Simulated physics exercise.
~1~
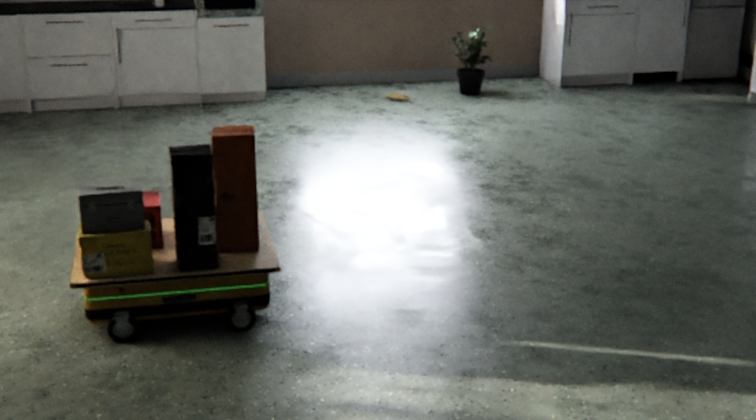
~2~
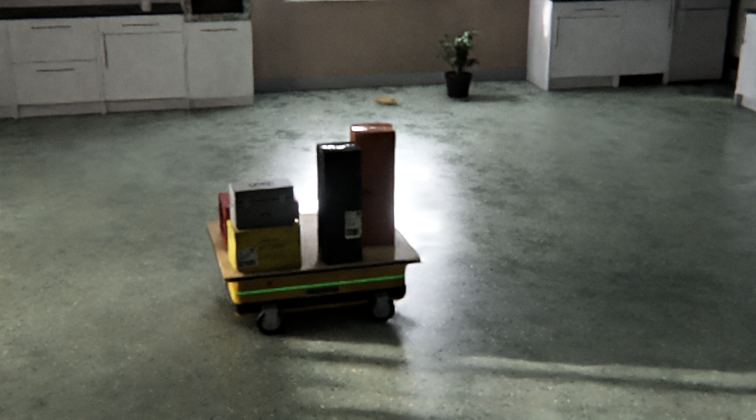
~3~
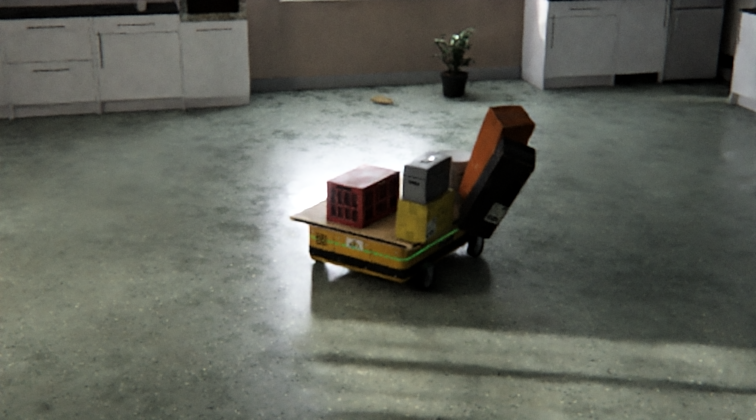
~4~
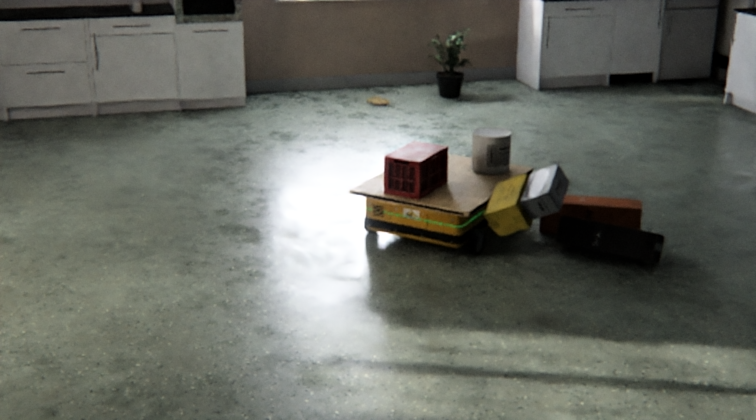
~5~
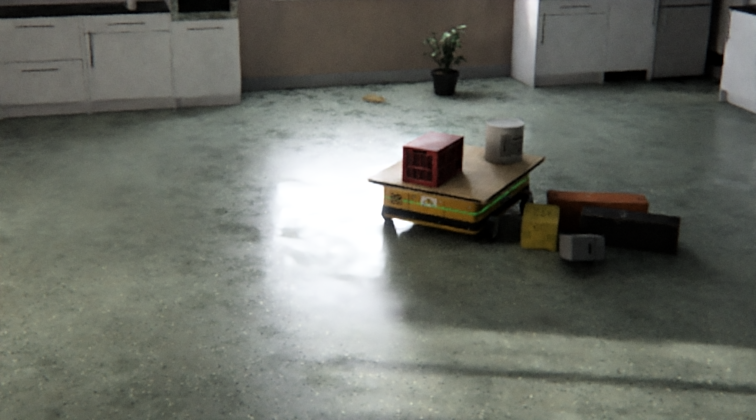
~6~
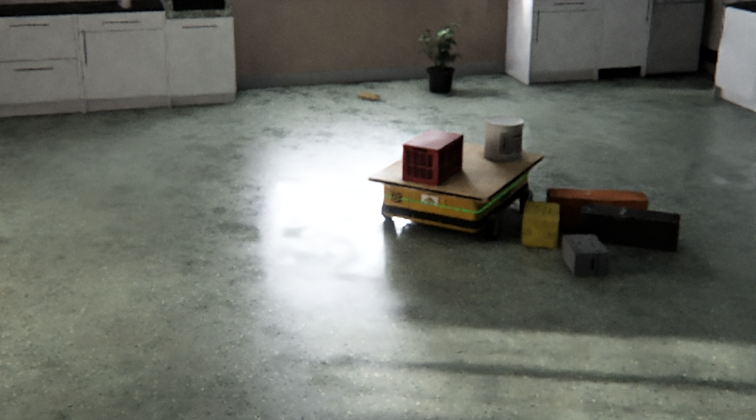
Cart rolling right and turning across a floor, orange and black boxes toppling off, then yellow parcel and grey toolbox, before stopping.
